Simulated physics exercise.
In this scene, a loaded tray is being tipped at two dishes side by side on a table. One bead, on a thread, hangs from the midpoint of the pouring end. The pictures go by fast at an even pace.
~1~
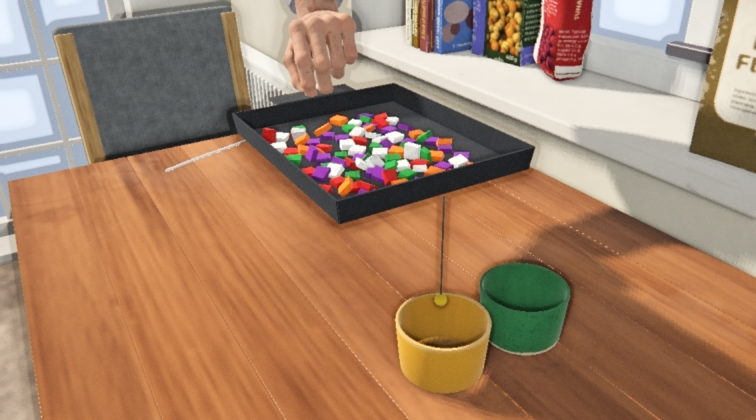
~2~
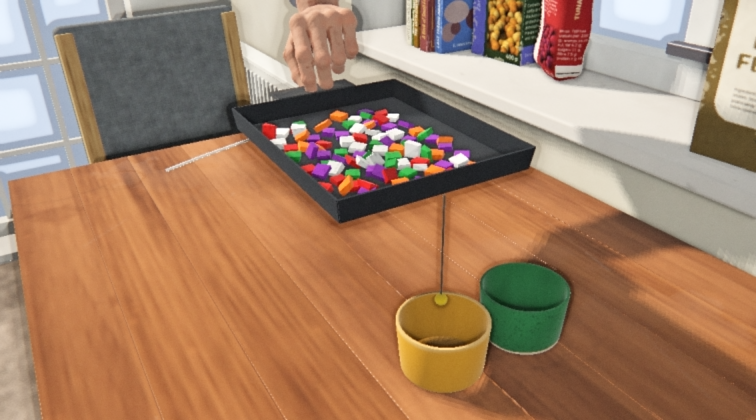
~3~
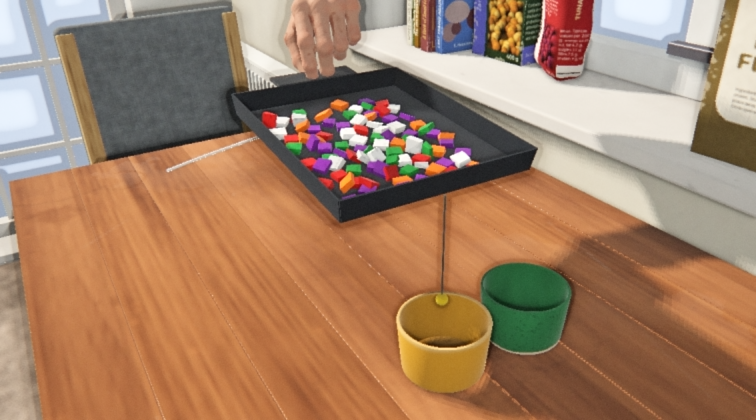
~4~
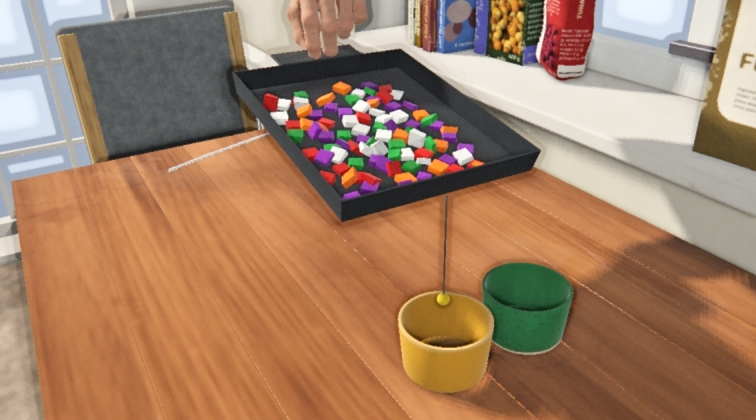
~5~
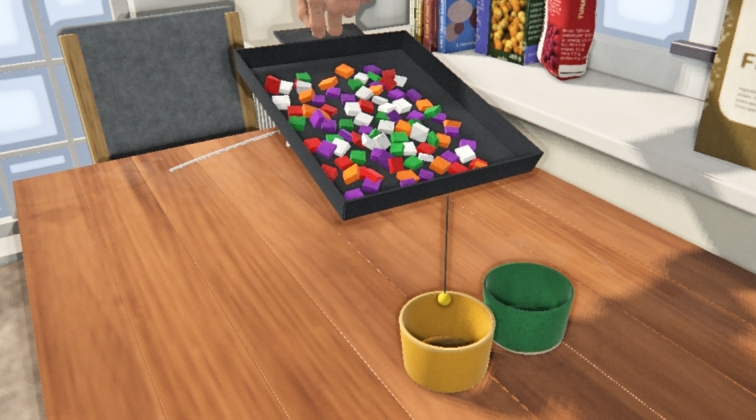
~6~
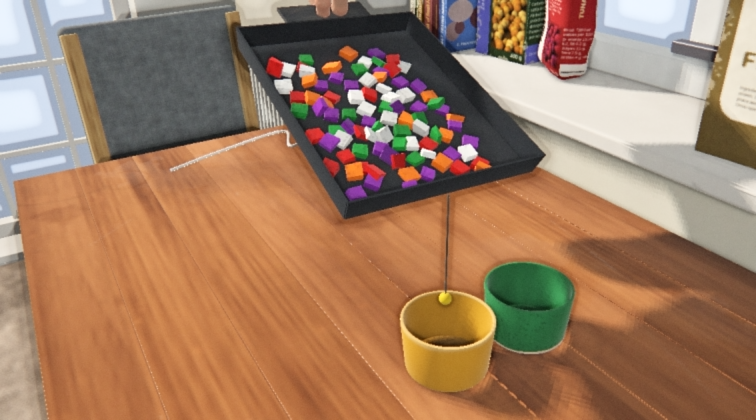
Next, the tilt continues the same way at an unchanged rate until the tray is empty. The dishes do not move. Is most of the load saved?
Well, most of the load misses the dishes, as it turns out.
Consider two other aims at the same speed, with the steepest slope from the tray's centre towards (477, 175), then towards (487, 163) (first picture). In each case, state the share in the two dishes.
In turn, 60 percent and then 60 percent.
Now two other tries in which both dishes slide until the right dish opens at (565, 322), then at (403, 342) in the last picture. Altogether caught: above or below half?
So that's a greater portion the first time round, a lesser portion the second.
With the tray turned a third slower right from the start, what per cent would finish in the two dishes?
Result: About 30 per cent.
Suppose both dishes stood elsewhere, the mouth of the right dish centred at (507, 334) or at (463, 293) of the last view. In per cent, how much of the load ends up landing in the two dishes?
The first gives 60 %, the second 0 %.
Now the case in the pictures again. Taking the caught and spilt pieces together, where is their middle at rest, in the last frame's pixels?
The centre ends up roughly at (505, 401).
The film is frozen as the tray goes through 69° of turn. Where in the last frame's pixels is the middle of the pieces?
Near the pixel (440, 156).
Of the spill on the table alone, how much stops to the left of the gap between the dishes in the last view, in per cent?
It comes to 40 per cent or so.
Just after the last frame, tray tipped steeply; almost all on the tray; just a few in the air.
A moment on, tray tipped past a quarter turn; roughly two thirds on the tray; just a few in the left dish; about a tenth outside both; roughly a quarter in the air.
Further on, tray tipped past a quarter turn; about a tenth in the left dish; about a tenth in the right dish; the larger part outside both.
When it is over, tray tipped past a quarter turn; about a tenth in the left dish; about a tenth in the right dish; the larger part outside both.
